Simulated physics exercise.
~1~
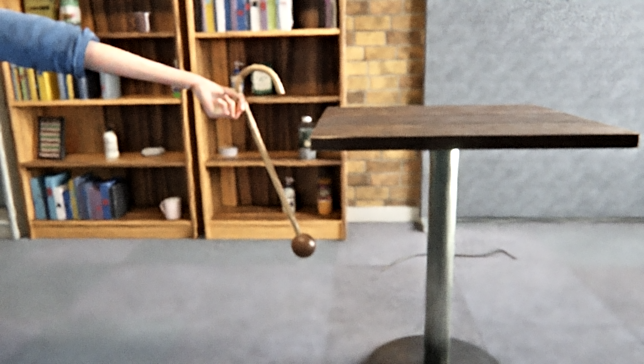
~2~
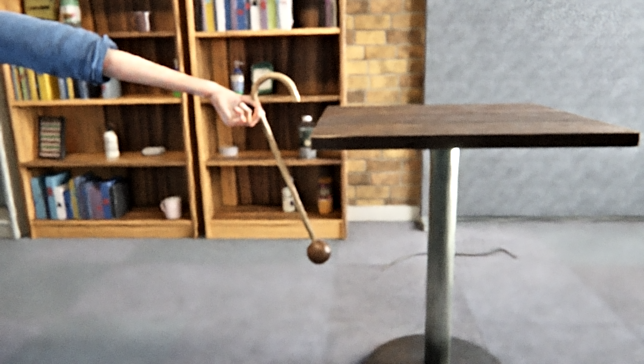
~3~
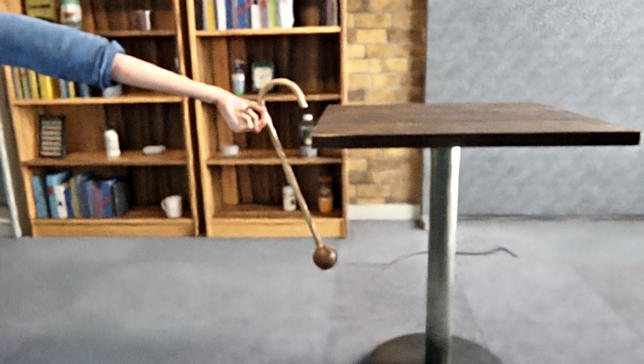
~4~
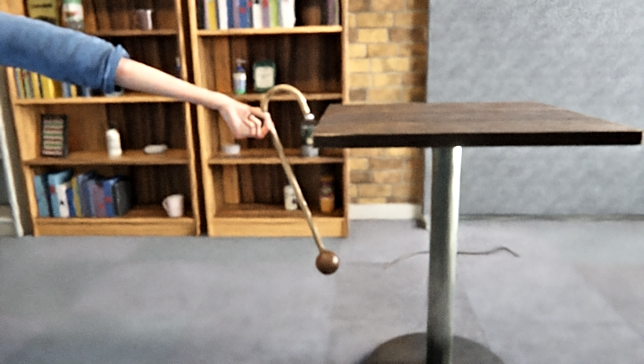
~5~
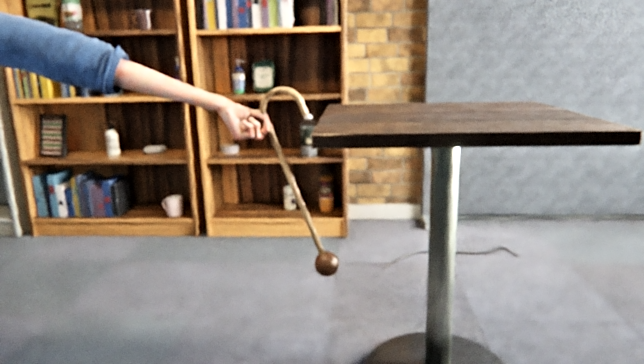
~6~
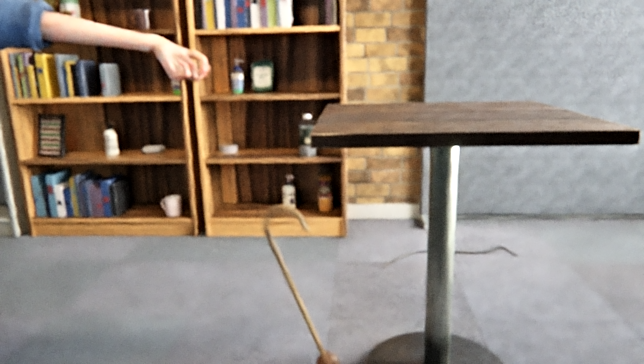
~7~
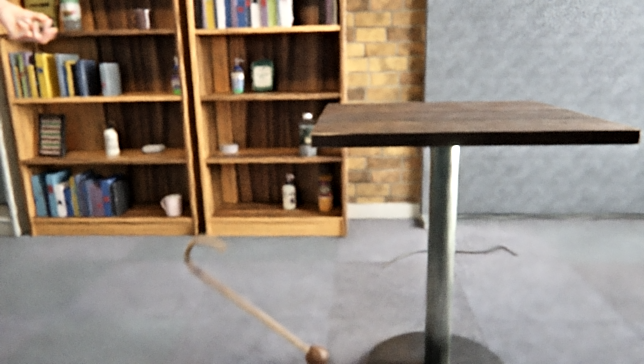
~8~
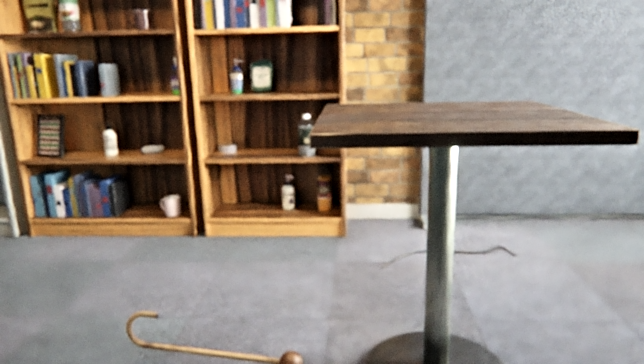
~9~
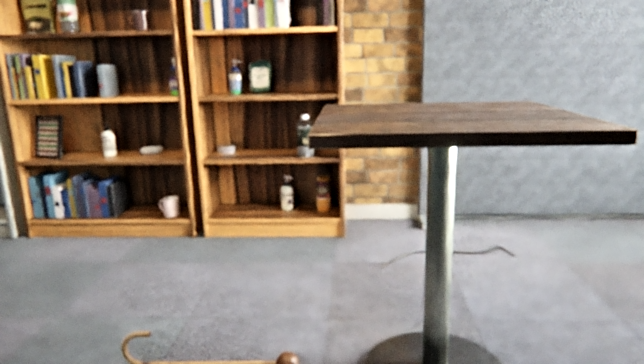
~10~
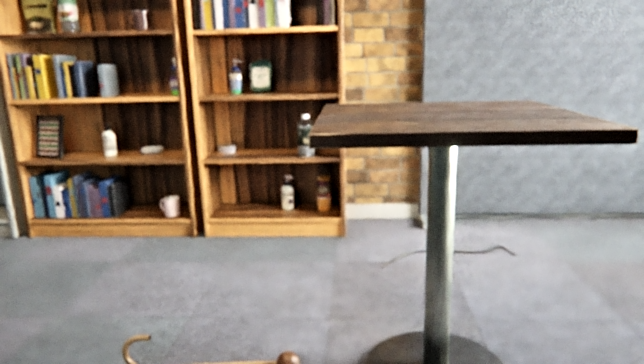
In the video, a hand holds a brown stick with a curved handle and a ball at its lower end, moving it right toward a table's edge. The hand lets go and withdraws left, and the object drops, tips over and ends lying on the floor.
